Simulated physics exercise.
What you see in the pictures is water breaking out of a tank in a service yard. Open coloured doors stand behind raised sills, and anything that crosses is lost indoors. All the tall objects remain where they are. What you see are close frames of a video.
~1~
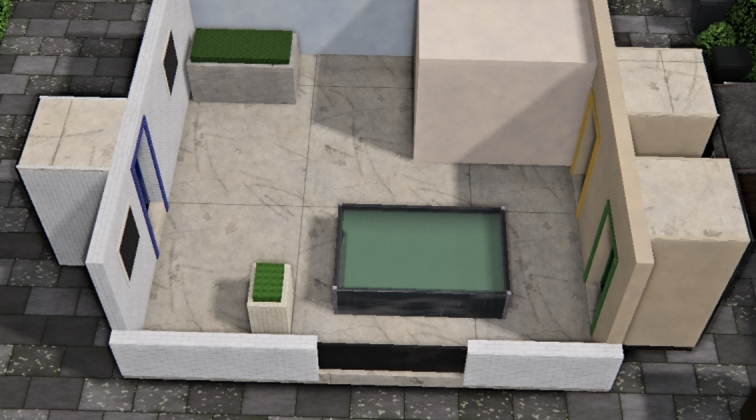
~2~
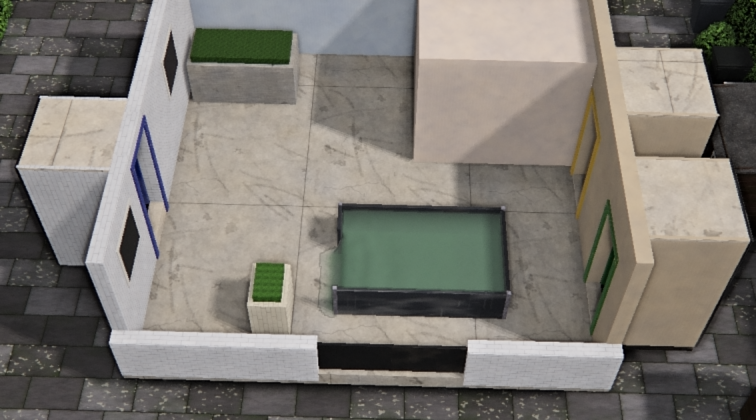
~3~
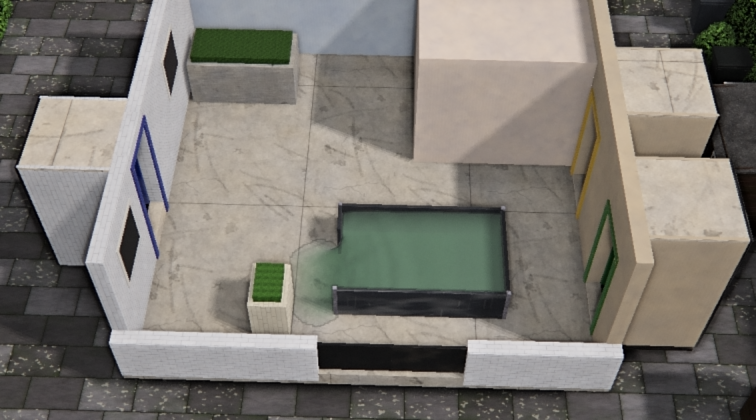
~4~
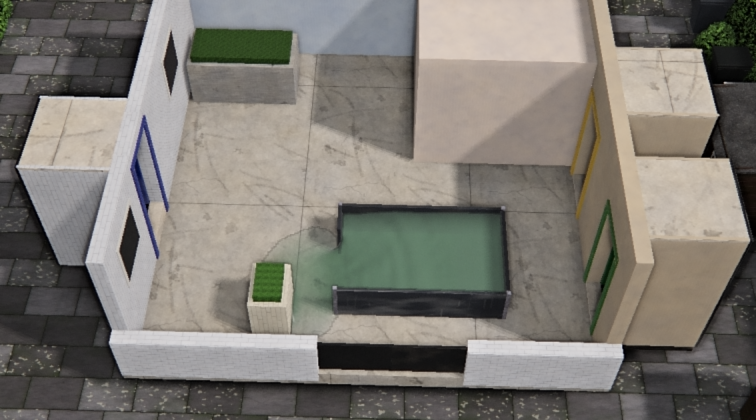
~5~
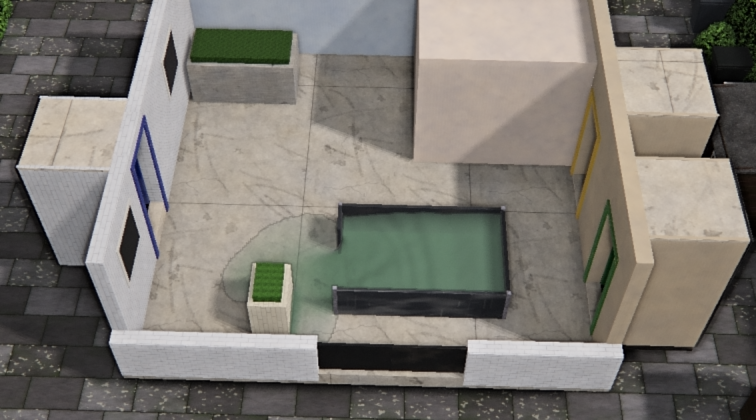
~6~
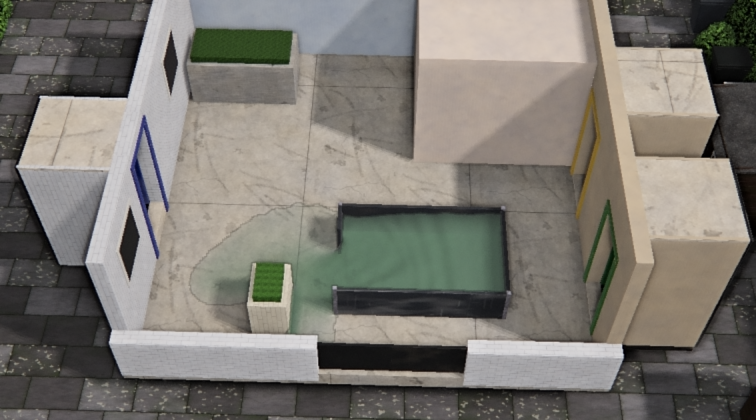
A small walled service yard with a pale stone floor is seen from a fixed, high viewpoint. A dark-framed tank of green water sits right of centre, with planted boxes to its left, a blue-framed door in the left wall, and yellow and green ones on the right. The water, at first still, pours from the tank's left side and spreads leftward in a thin sheet around the small planter.
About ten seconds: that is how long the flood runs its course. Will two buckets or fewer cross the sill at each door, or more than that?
At the green door, more than that; at the blue door, two or fewer; at the yellow door, two or fewer.
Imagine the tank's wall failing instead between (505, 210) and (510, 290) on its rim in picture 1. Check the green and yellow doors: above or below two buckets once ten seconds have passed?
Green: Above; yellow: Above.
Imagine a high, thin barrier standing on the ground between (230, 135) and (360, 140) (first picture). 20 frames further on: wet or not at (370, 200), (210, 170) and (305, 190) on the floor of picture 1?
Untouched; submerged; untouched.
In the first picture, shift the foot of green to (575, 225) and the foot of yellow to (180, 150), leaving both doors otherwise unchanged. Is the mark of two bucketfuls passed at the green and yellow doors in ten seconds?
Lab note - green door stays within, yellow door overshoots.
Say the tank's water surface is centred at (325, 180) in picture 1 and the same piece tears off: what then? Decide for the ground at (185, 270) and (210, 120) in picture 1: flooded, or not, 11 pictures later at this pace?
Soaked, soaked.
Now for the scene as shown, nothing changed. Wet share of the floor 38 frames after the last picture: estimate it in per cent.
My estimate is near 80 per cent.
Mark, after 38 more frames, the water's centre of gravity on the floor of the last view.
I'd put it at around (318, 237).
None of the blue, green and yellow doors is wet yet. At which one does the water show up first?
Soonest: The blue one.
A moment on, water covers 25 % of the floor; the green door not reached, the blue door wet at the sill, nothing in, the yellow door not reached.
Next, water covers 30 % of the floor; the green door not reached, the blue door wet at the sill, nothing in, the yellow door not reached.
Then, water covers 45 % of the floor; the green door wet at the sill, nothing in, the blue door wet at the sill, nothing in, the yellow door not reached.
Later, water covers 80 % of the floor; the green door over two buckets in, the blue door wet at the sill, nothing in, the yellow door wet at the sill, nothing in.
In the end, water covers 100 % of the floor; the green door over two buckets in, the blue door wet at the sill, nothing in, the yellow door under two buckets in.
